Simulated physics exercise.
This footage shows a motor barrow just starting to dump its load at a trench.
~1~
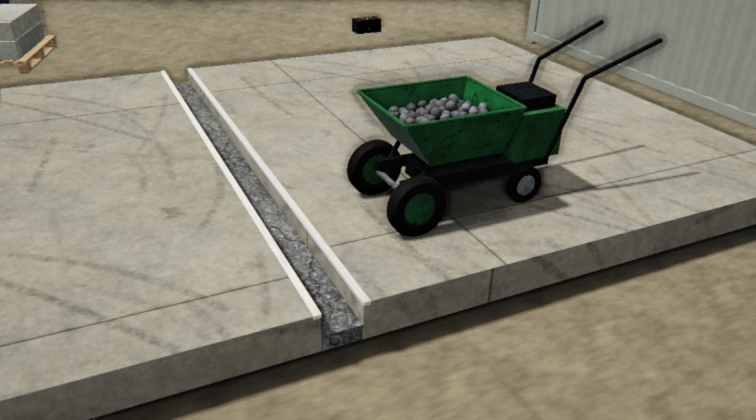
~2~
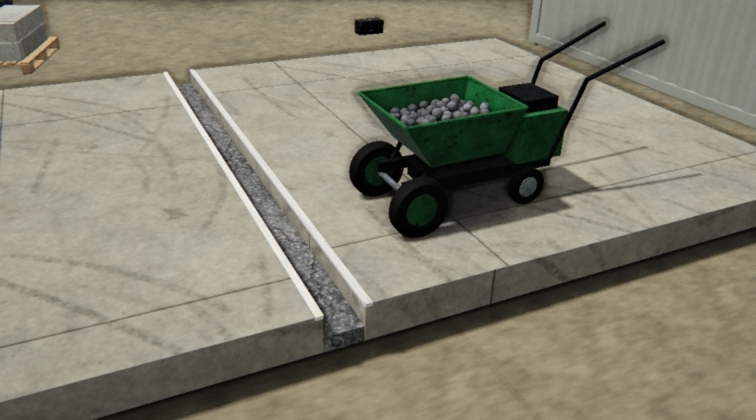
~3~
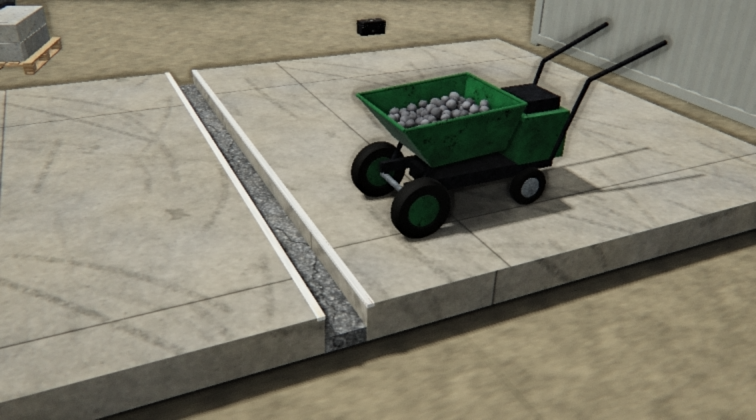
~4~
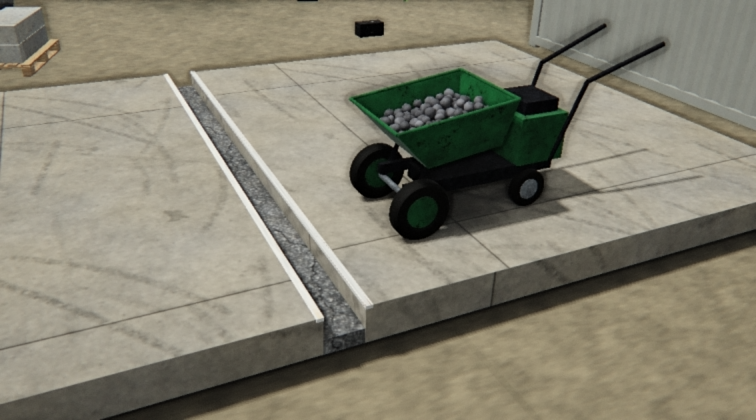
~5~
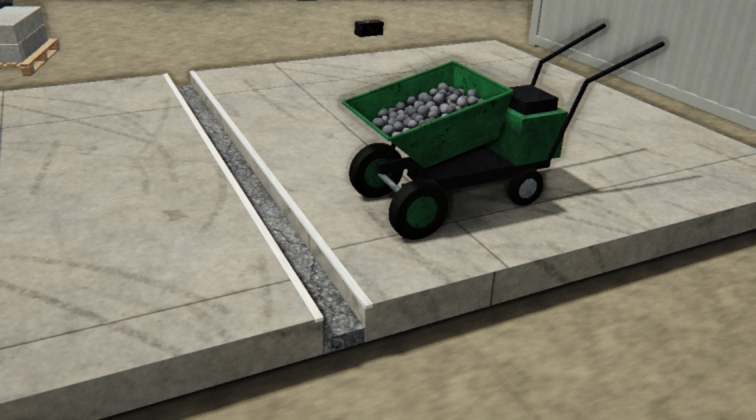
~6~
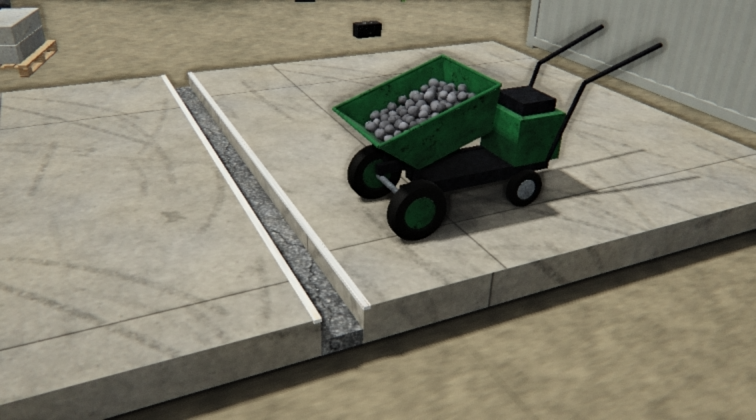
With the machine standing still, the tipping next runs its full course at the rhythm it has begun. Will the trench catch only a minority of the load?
No. Above half.
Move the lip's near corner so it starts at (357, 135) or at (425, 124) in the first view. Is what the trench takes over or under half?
Well, parked at the first spot it'd be short of the halfway mark, and at the second it'd be past the halfway mark.
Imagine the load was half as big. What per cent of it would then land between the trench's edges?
Share: Approx. 90 %.
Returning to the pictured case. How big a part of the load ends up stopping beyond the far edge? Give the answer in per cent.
Around 20 per cent.
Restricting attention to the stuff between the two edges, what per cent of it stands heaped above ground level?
Estimate: Near 30 in a hundred.
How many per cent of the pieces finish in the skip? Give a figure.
0 per cent, roughly.
Soon, skip tipped steeply; all in the skip.
A while on, skip tipped right over; most in the skip; a stray few short of the trench; a small part in or heaped over the trench; a stray few beyond it; a stray few falling.
Towards the end, skip tipped right over; a small part in the skip; a stray few short of the trench; about two thirds in or heaped over the trench; about a quarter beyond it.
Finally, skip tipped right over; a small part short of the trench; most in or heaped over the trench; about a quarter beyond it.
